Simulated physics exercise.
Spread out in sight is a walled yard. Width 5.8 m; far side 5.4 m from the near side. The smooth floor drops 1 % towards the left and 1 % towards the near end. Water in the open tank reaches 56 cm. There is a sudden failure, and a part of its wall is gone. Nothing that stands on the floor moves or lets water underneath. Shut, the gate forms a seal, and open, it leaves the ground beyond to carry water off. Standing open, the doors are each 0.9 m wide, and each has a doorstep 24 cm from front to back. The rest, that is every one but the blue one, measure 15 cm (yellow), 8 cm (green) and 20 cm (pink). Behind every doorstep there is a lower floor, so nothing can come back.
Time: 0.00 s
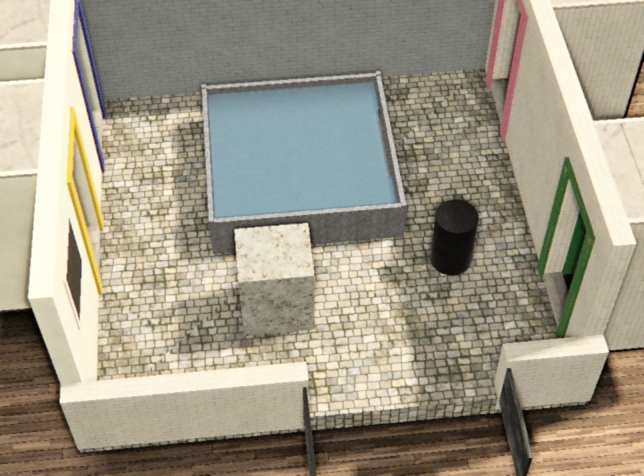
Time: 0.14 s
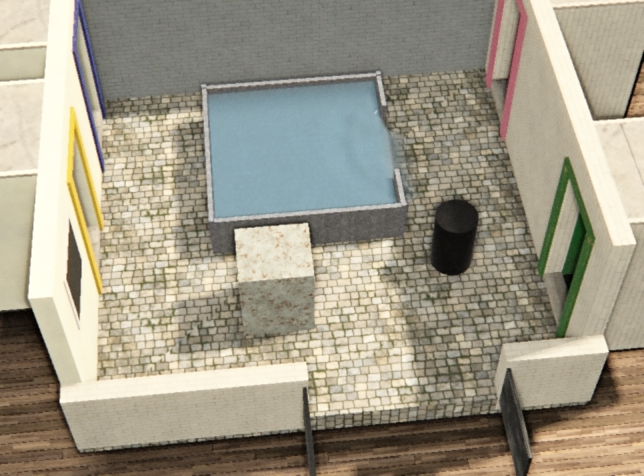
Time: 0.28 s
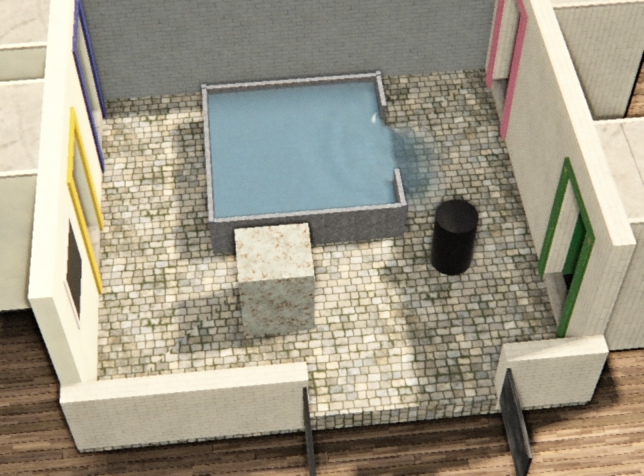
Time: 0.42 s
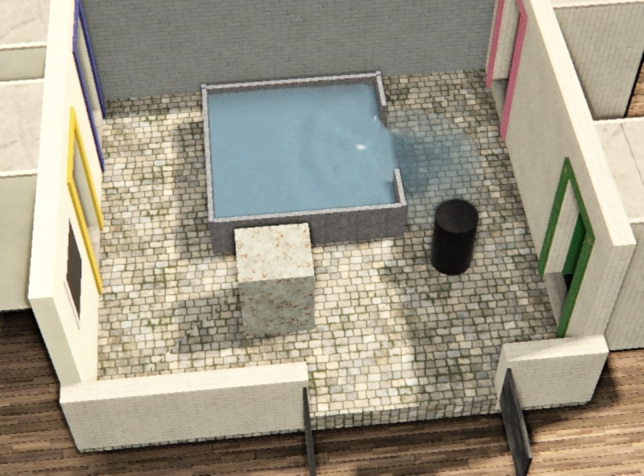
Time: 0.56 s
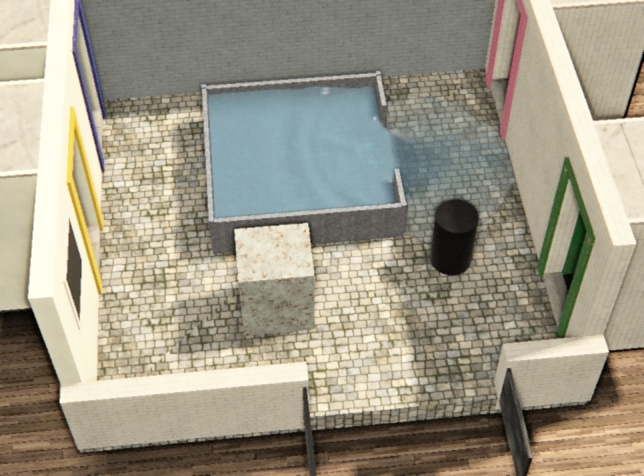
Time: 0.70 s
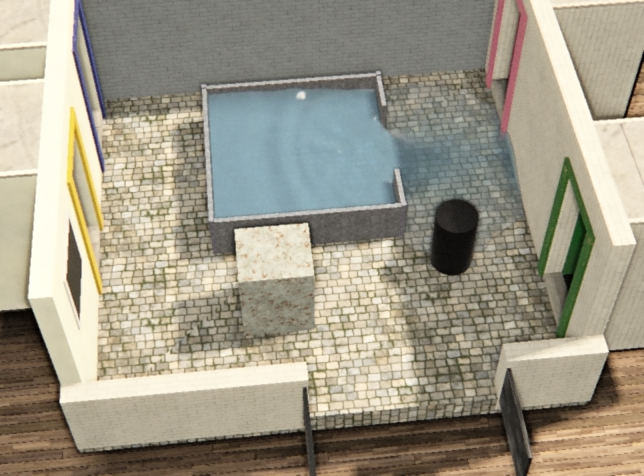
Water poured through a sudden gap in the right side of the open tank and spread across the paved yard towards the right wall, while ripples crossed the surface still inside.
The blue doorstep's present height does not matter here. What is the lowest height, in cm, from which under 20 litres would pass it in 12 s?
14 cm.
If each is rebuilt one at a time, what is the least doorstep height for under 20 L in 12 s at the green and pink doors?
About 11.0 cm at green and 25 cm at pink.
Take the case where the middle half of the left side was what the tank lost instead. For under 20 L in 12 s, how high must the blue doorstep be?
Then it needs around 27 cm.
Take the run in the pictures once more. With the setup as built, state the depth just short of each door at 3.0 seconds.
In cm: Yellow 0, green 9, blue 0, pink 28.
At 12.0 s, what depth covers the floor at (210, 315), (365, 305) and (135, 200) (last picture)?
Around 10 cm, 6 cm and 3 cm.
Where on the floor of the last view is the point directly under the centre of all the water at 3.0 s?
(366, 179), roughly.
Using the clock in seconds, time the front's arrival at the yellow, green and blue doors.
Arrives: Yellow 5.0 s / green 1.4 s / blue 3.8 s.
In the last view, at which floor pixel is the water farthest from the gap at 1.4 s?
The tip of the flood lies near (545, 289).
After 1.4 s water covers 20 % of the floor, deepest (36 cm) near (510, 165); it has not reached the blue door.
After 3.0 s water covers 40 % of the floor, deepest (34 cm) near (486, 76); it has not reached the blue door.
After 12.0 s water covers 95 % of the floor, deepest (16 cm) near (97, 420); 9 cm at the blue door, 0 litres in over its 22 cm doorstep.
At the blue door as built, the water arrived by 3.9 s and peaked near 17 cm at 4.8 s.
With a doorstep of 13 cm, 29 litres would have come in within the 12 s; with 15.5 cm, 12 litres. So under 20 litres takes about 14 cm.
